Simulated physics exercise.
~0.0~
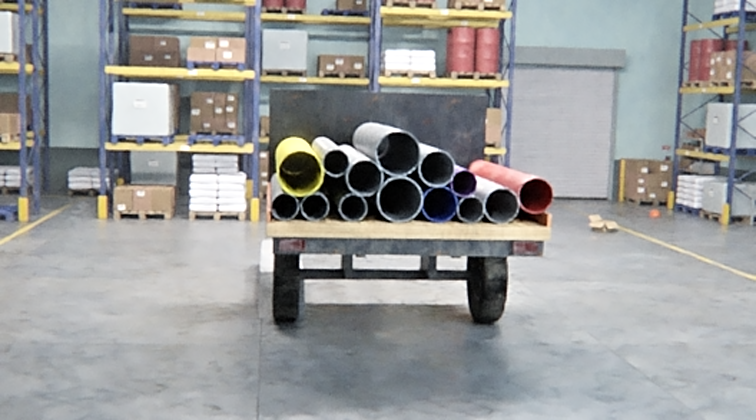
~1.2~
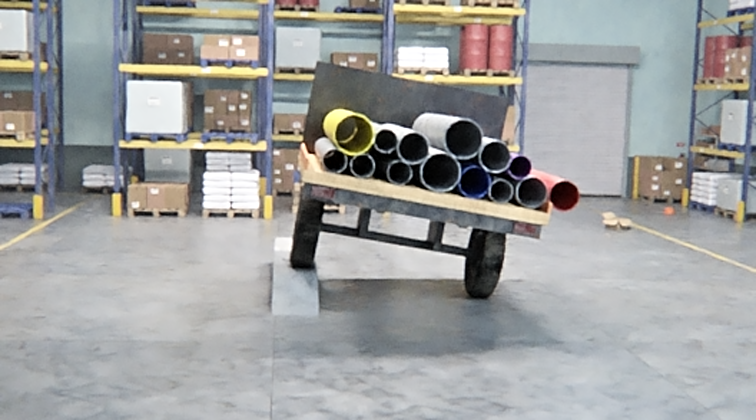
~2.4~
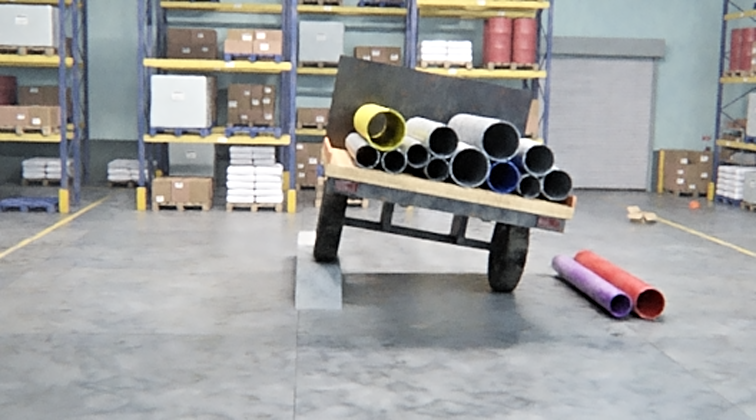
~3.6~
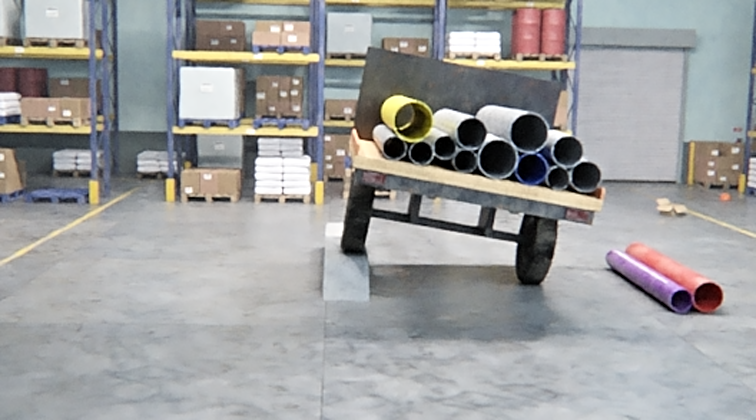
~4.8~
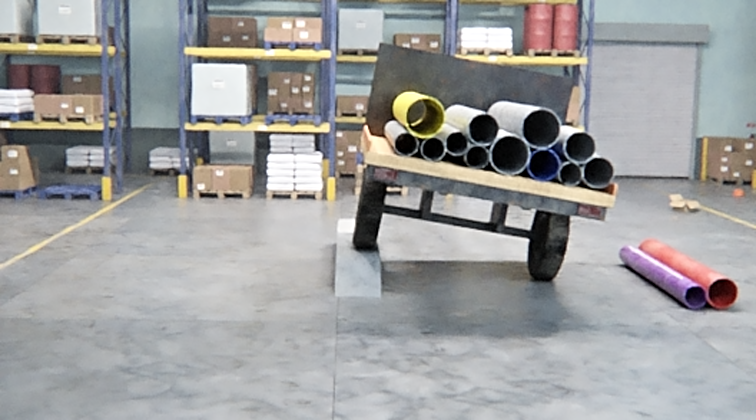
In this clip, a flat trailer stacked with plastic pipes tilts to the right as its left wheel mounts a raised kerb in a warehouse. The red and purple pipes drop off the right side onto the floor, while the yellow and blue ones stay on the leaning deck.
